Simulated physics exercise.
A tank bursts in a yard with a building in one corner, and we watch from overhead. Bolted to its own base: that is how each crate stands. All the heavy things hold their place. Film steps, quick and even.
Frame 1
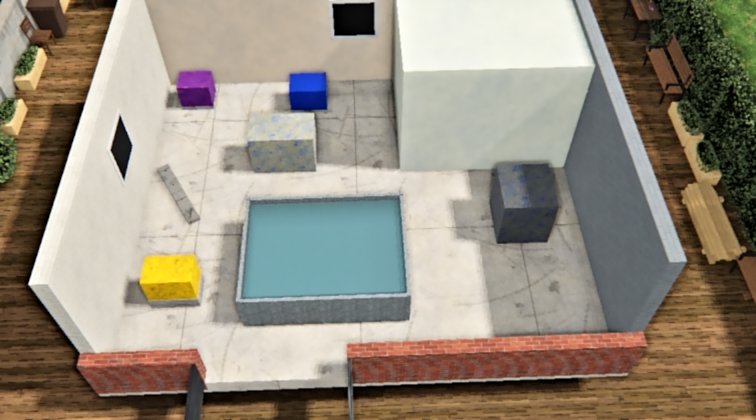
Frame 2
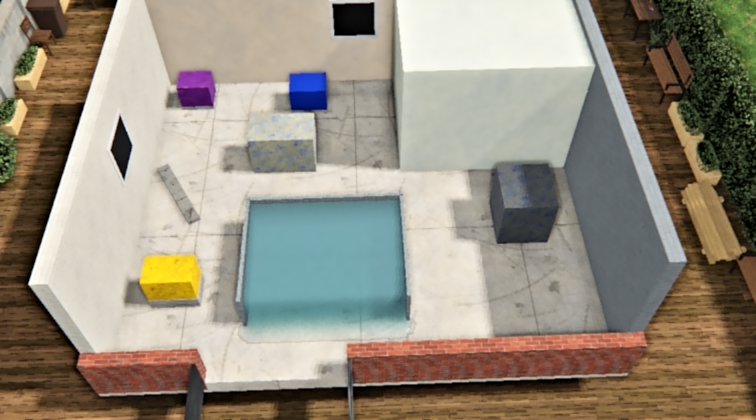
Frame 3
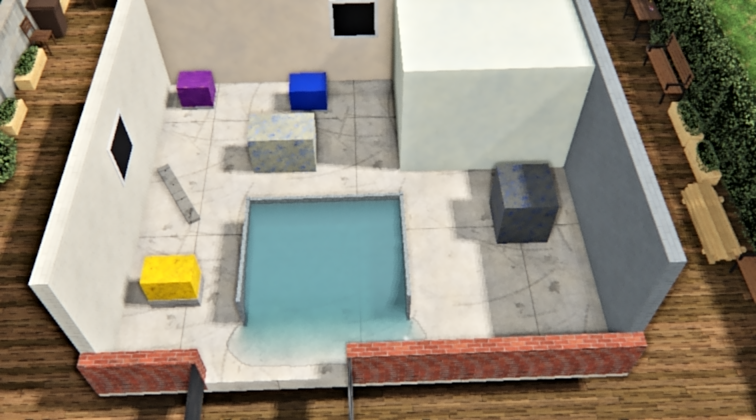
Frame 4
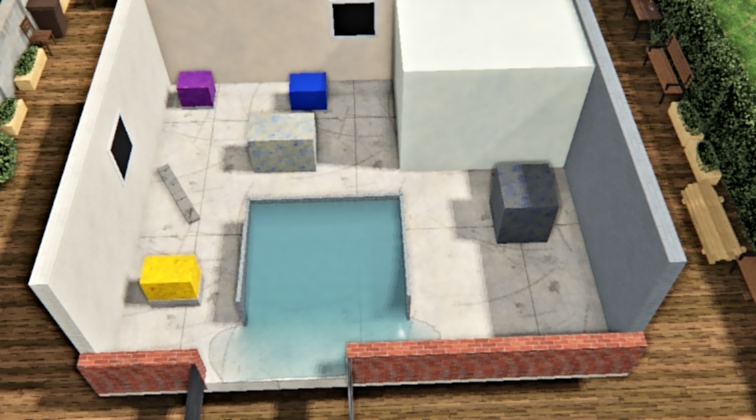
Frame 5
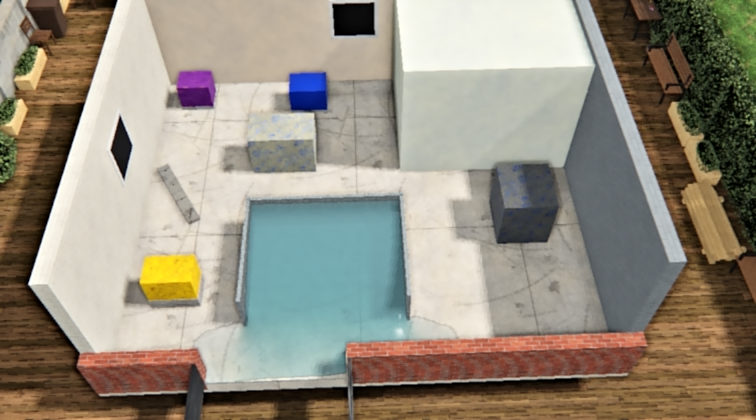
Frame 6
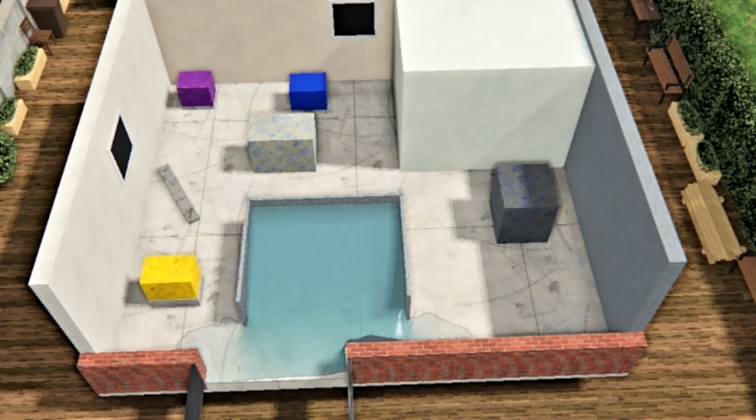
In the video, seen from overhead, a still tank of blue water in a walled yard loses its front side, and water pours out across the pale floor, spreading to the low brick wall while the surrounding crates stay still.
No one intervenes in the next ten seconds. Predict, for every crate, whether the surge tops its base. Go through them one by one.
The purple crate will be a dry one, the blue crate will be a dry one, the yellow crate will be a dry one.
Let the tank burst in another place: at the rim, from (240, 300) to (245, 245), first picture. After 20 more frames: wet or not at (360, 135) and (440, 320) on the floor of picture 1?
Going point by point, the first is high and dry and the second is high and dry.
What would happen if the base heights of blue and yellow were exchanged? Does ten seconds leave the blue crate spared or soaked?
After ten seconds the blue crate is left unharmed.
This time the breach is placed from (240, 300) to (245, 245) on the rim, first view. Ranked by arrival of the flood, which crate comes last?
It's the blue-painted one.
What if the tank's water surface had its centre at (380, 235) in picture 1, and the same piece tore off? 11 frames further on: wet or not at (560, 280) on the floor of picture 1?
My call is that the spot is drenched.
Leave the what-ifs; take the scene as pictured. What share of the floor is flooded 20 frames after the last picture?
Roughly 30 percent, I'd say.
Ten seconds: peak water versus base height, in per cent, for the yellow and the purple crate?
About 20 % and 0 %.
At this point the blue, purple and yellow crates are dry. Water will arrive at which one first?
The yellow one, I say.
A moment on, water covers 20 % of the floor; the purple crate not reached, the blue crate not reached, the yellow crate not reached.
Next, water covers 25 % of the floor; the purple crate not reached, the blue crate not reached, the yellow crate not reached.
Then, water covers 30 % of the floor; the purple crate not reached, the blue crate not reached, the yellow crate water round its plinth.
Later, water covers 50 % of the floor; the purple crate not reached, the blue crate not reached, the yellow crate water round its plinth.
In the end, water covers 70 % of the floor; the purple crate stayed above the water, the blue crate stayed above the water, the yellow crate stayed above the water.
